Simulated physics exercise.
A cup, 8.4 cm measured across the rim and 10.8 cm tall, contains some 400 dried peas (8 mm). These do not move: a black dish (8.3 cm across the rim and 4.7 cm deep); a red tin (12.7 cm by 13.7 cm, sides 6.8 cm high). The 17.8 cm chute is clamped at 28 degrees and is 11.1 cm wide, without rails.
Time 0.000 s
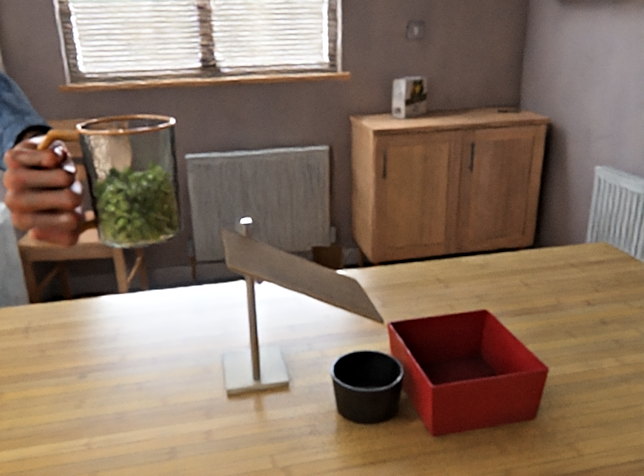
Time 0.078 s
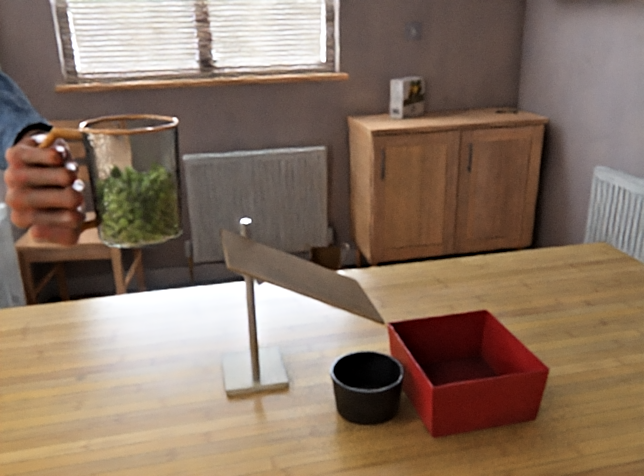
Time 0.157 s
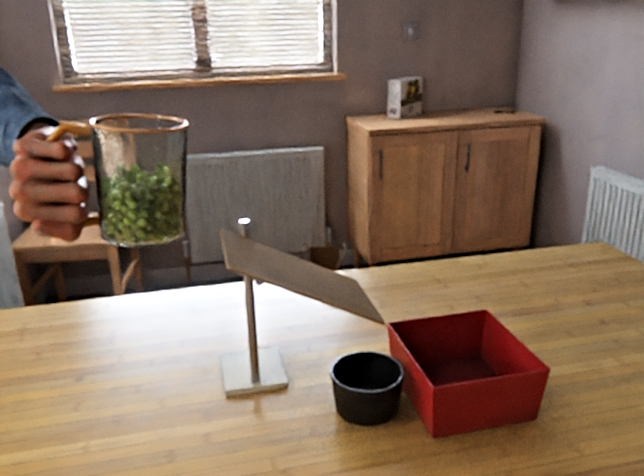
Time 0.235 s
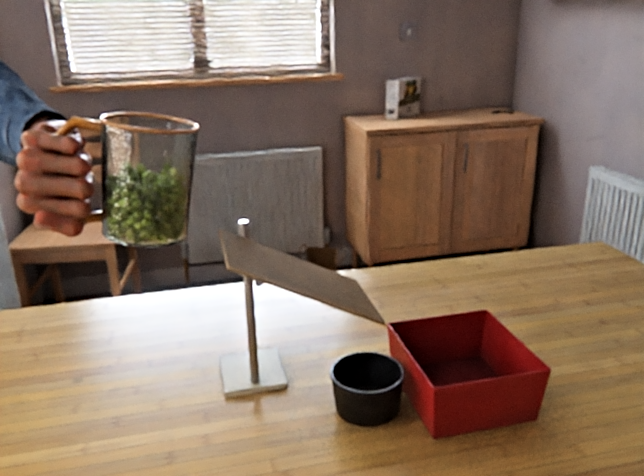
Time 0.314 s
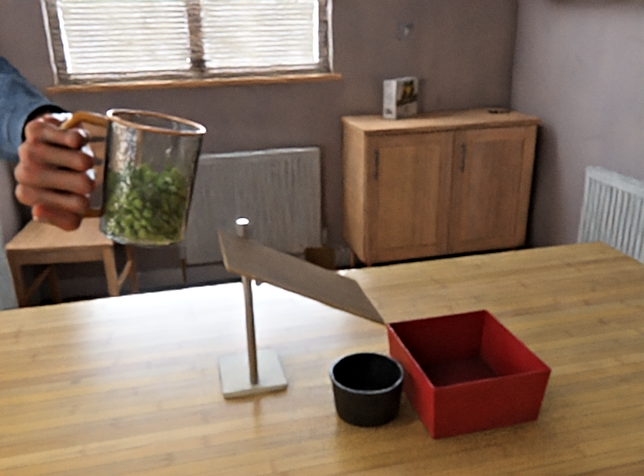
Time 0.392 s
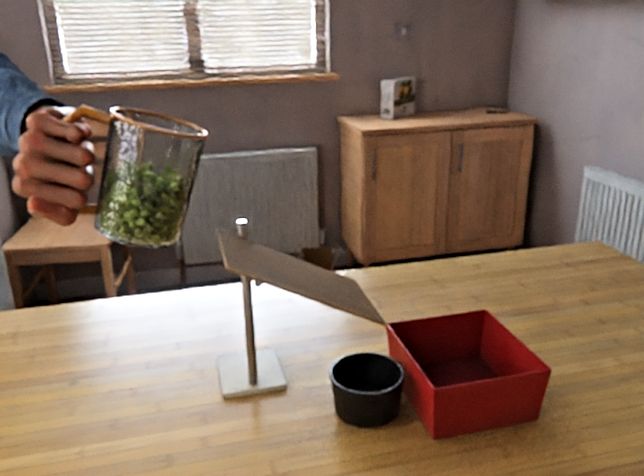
In a room with a wooden table, a hand holds a clear cup of green peas left of a sloping chute, a black dish and a red tin, moves it slightly right, and tilts it gradually to the right.
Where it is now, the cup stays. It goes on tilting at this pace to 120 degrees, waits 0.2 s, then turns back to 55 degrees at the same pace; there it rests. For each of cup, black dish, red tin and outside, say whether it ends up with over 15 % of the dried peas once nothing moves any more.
Cup - under; black dish - under; red tin - over; outside - over.
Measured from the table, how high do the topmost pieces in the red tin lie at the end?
I'd put it at close to 2.0 cm.
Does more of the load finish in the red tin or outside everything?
I'd say there's more outside everything.
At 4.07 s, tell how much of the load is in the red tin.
By then, close to 30 per cent is in.
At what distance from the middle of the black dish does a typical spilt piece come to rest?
20 cm.
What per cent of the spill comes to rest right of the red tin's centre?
10%, roughly.
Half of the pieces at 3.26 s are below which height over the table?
Roughly 0 centimetres above the table.
After 1.50 s, tilt 76 degrees; cup 100 %; middle of all pieces near (128, 192).
After 2.42 s, tilt 120 degrees; cup 20 %, outside 15 %, red tin 10 %, slope 35 %, in the air 15 %; middle of all pieces near (263, 312).
After 3.26 s, tilt 87 degrees; outside 70 %, red tin 30 %; middle of all pieces near (341, 405).
After 4.07 s, tilt 55 degrees; outside 70 %, red tin 30 %; middle of all pieces near (340, 404).
By 4.3 s all is still; cup 0 %, outside 70 %, black dish 0 %, red tin 30 %, slope 0 %.
